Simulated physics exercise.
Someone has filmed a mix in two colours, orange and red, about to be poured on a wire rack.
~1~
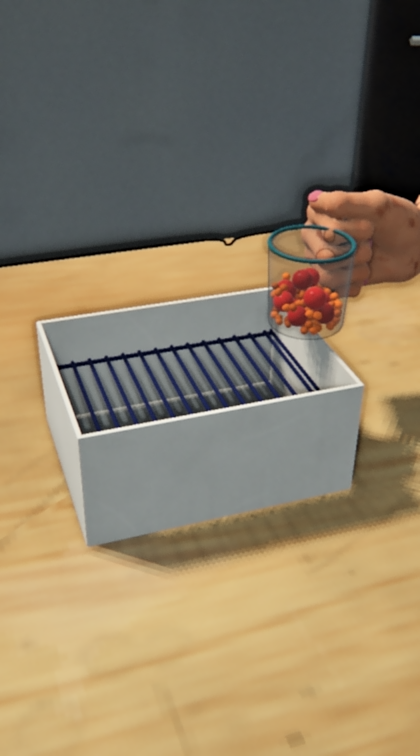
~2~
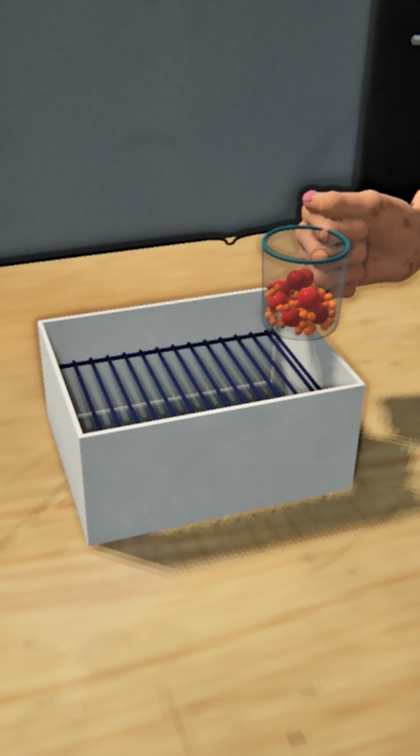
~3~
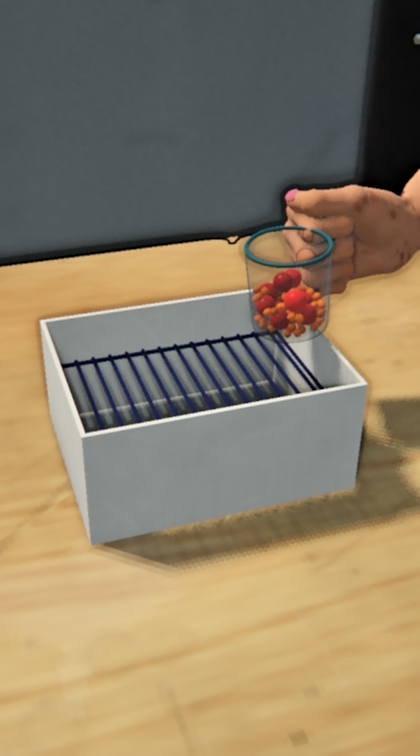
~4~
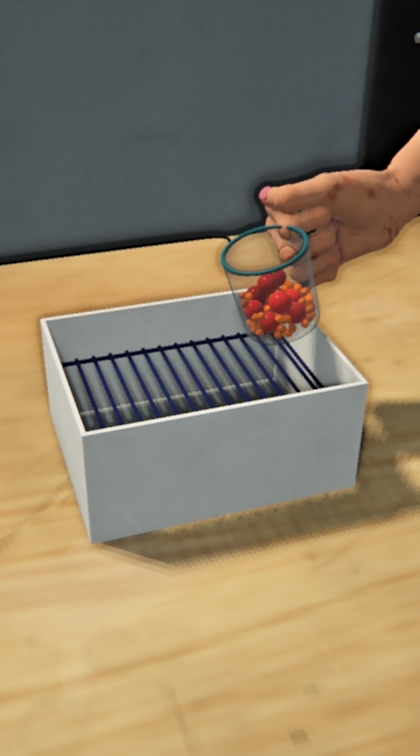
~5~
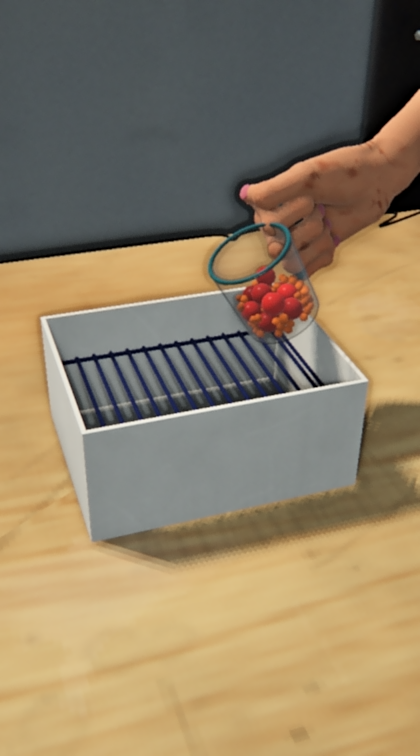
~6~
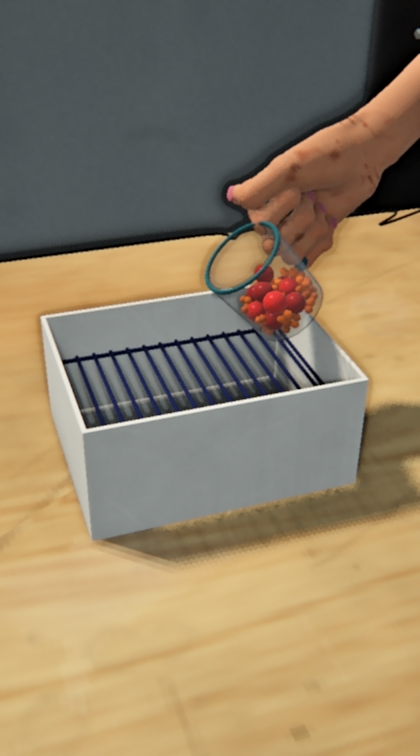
A hand held a clear cup of red and orange pieces above a white box with a dark wire rack inside, moved it slightly left, and steadily tilted it leftward, the pieces still inside.
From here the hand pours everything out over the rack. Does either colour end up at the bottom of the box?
In the end the orange ones drop through, and the red ones stay on top.
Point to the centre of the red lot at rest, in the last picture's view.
Close to (206, 384).
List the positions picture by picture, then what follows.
Cup (309, 283), upright; rack (93, 414), 16 wires across; orange coated nuts (306, 299), narrower than the gaps; red round beads (297, 309), wider than the gaps, in the first frame.
Cup (303, 283), upright; red ones (291, 310), in the second frame.
Cup (289, 285), tipped 5°; orange ones (289, 301), in the third frame.
Cup (274, 286), tipped 16°; red ones (271, 313), in the fourth frame.
Cup (267, 285), tipped 28°; orange ones (274, 299), in the fifth frame.
Cup (266, 284), tipped 40°; rack (97, 409); orange ones (277, 296); red ones (264, 293), in the sixth frame.
Then, 0.34 s later than the last frame, orange ones, every one in the cup; red ones, every one in the cup.
Then, 0.70 s later than the last frame, orange ones, every one in the cup; red ones, every one in the cup.
Then, 1.13 s later than the last frame, orange ones, just a few in the cup, roughly half on or over the wires, roughly half under the rack; red ones, every one on or over the wires.
When it is over, orange ones, every one under the rack; red ones, every one on the wires, not one under the rack.
